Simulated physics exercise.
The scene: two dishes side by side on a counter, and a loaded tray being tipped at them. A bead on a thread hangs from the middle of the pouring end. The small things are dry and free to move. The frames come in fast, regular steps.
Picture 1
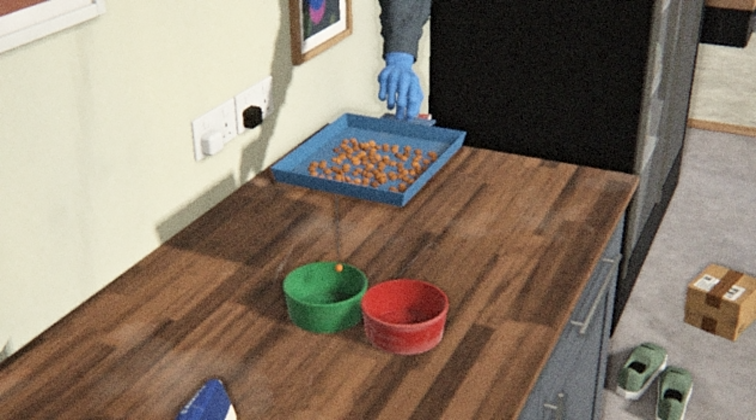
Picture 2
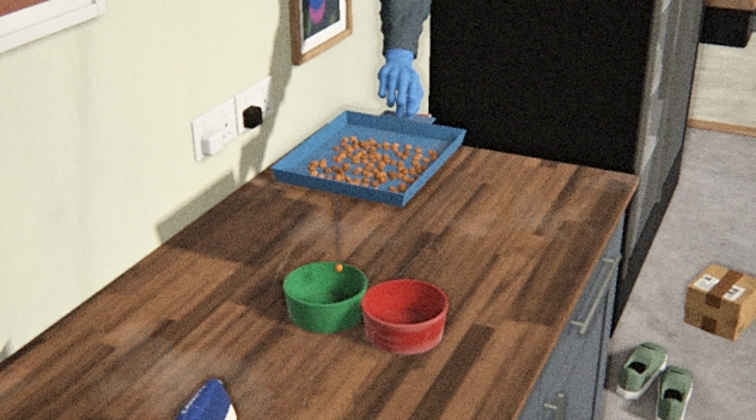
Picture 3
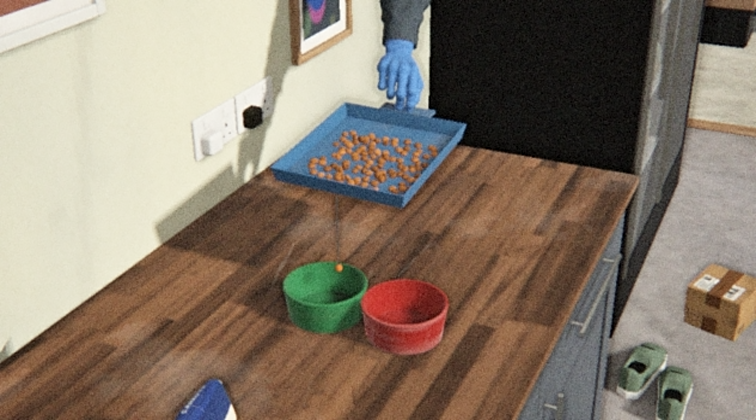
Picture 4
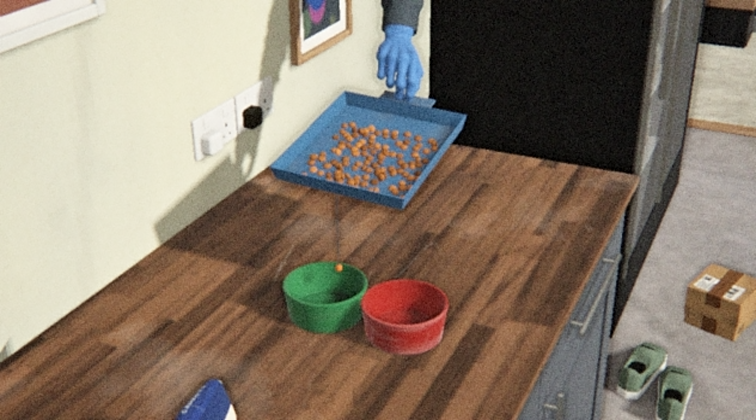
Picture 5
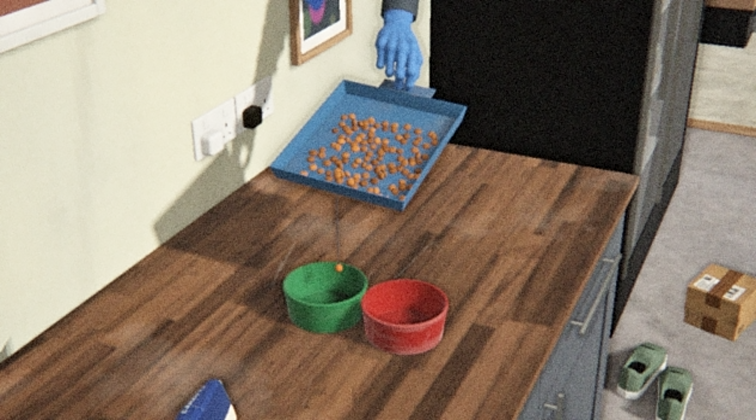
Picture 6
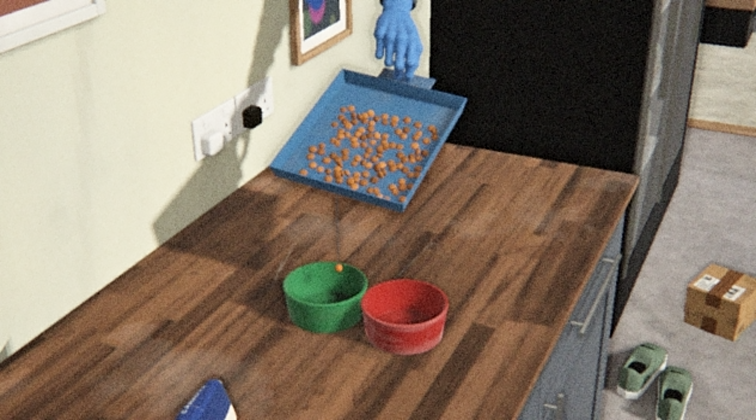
Blue tray of small brown pieces tilting steadily, its far end raised by a blue-gloved hand, behind green and red bowls.
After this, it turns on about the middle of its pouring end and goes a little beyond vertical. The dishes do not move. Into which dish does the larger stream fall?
The right-hand one ends fuller.
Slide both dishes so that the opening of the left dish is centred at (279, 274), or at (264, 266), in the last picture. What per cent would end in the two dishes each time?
Roughly 70 per cent, and 30 per cent.
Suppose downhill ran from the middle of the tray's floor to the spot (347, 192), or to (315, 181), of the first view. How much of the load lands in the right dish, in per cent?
The first gives 30 %, the second 0 %.
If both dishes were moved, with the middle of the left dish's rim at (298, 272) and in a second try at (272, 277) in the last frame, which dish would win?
One: The right one. Two: Right.
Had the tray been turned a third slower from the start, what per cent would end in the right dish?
Some 60 per cent.
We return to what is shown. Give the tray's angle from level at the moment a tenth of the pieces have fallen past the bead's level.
Roughly 100°.
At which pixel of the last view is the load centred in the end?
Roughly at (385, 330).
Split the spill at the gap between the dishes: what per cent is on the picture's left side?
Roughly 80 in a hundred.
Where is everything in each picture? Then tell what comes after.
Corners of the pouring end at (276, 167) and (402, 192), level; middle of the load at (370, 166), bits of cat kibble; left dish at (306, 315); right dish at (387, 336); bead on its thread at (339, 268), in the first frame.
Corners of the pouring end at (276, 167) and (402, 192), level; middle of the load at (370, 165), in the second frame.
Corners of the pouring end at (275, 166) and (402, 194), tipped barely, lowest at the right corner; middle of the load at (370, 162), in the third frame.
Corners of the pouring end at (275, 165) and (402, 196), tipped a little, lowest at the right corner; middle of the load at (370, 158), in the fourth frame.
Corners of the pouring end at (275, 165) and (401, 198), tipped a little, lowest at the right corner; middle of the load at (369, 154), in the fifth frame.
Corners of the pouring end at (274, 164) and (401, 201), tipped clearly, lowest at the right corner; middle of the load at (369, 150); left dish at (306, 315); right dish at (387, 336), in the sixth frame.
Soon after the last picture, tray tipped steeply; all on the tray.
A little later, tray tipped past a quarter turn; about a quarter on the tray; about a quarter in the right dish; a small part in the left dish; a stray few outside both; about a third in the air.
Later still, tray tipped past a quarter turn; about two thirds in the right dish; about a quarter in the left dish; a small part outside both.
At rest, tray tipped past a quarter turn; about two thirds in the right dish; about a quarter in the left dish; a small part outside both.
